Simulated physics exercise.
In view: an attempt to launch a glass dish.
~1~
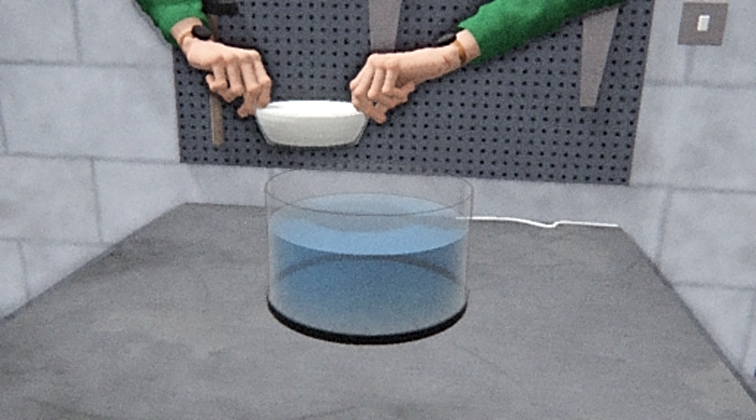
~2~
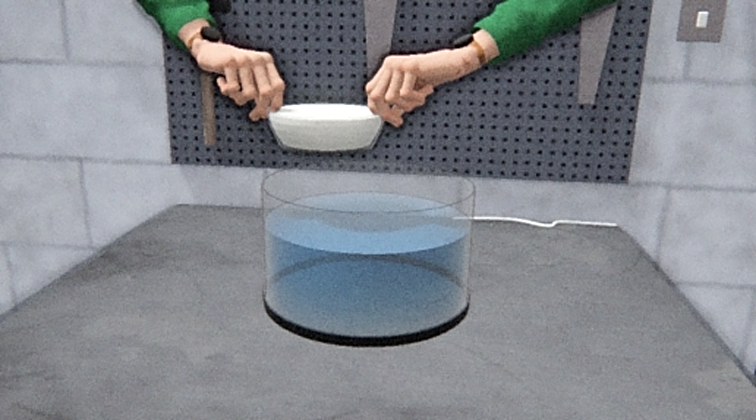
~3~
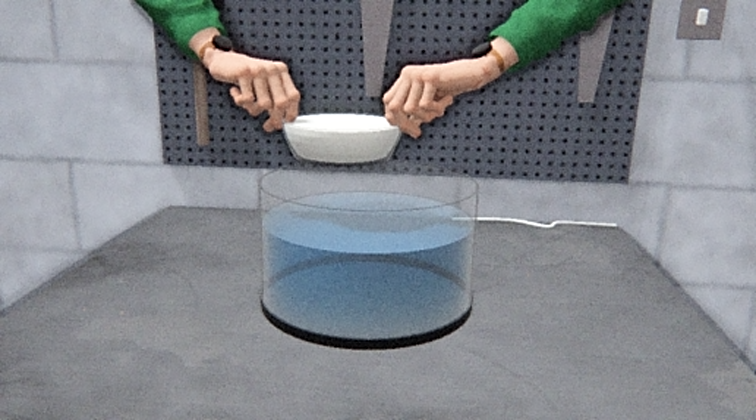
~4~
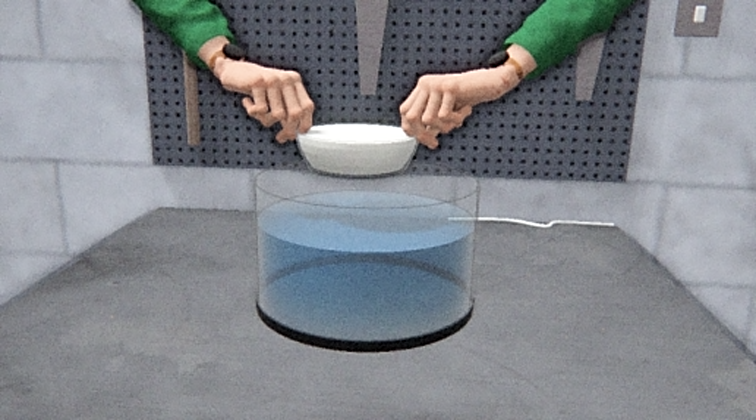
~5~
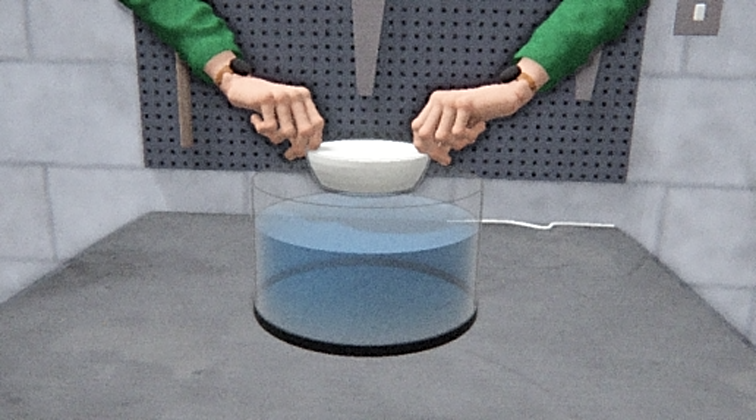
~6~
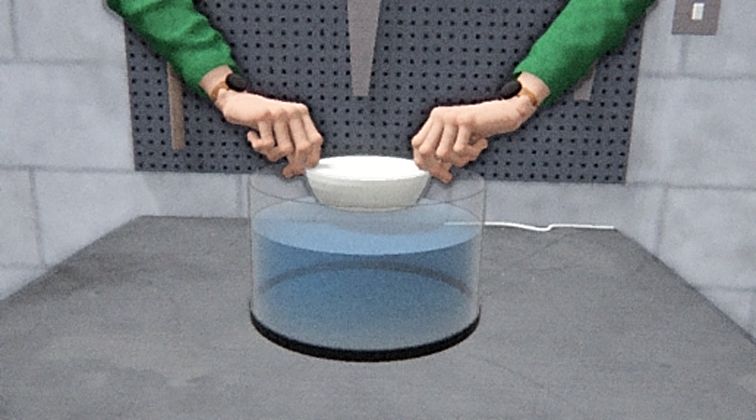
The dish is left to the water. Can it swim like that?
Once free, it sinks.
Next, the dish dips into the water.
After that, water pours in over its rim.
Finally, the dish lies on the bottom.
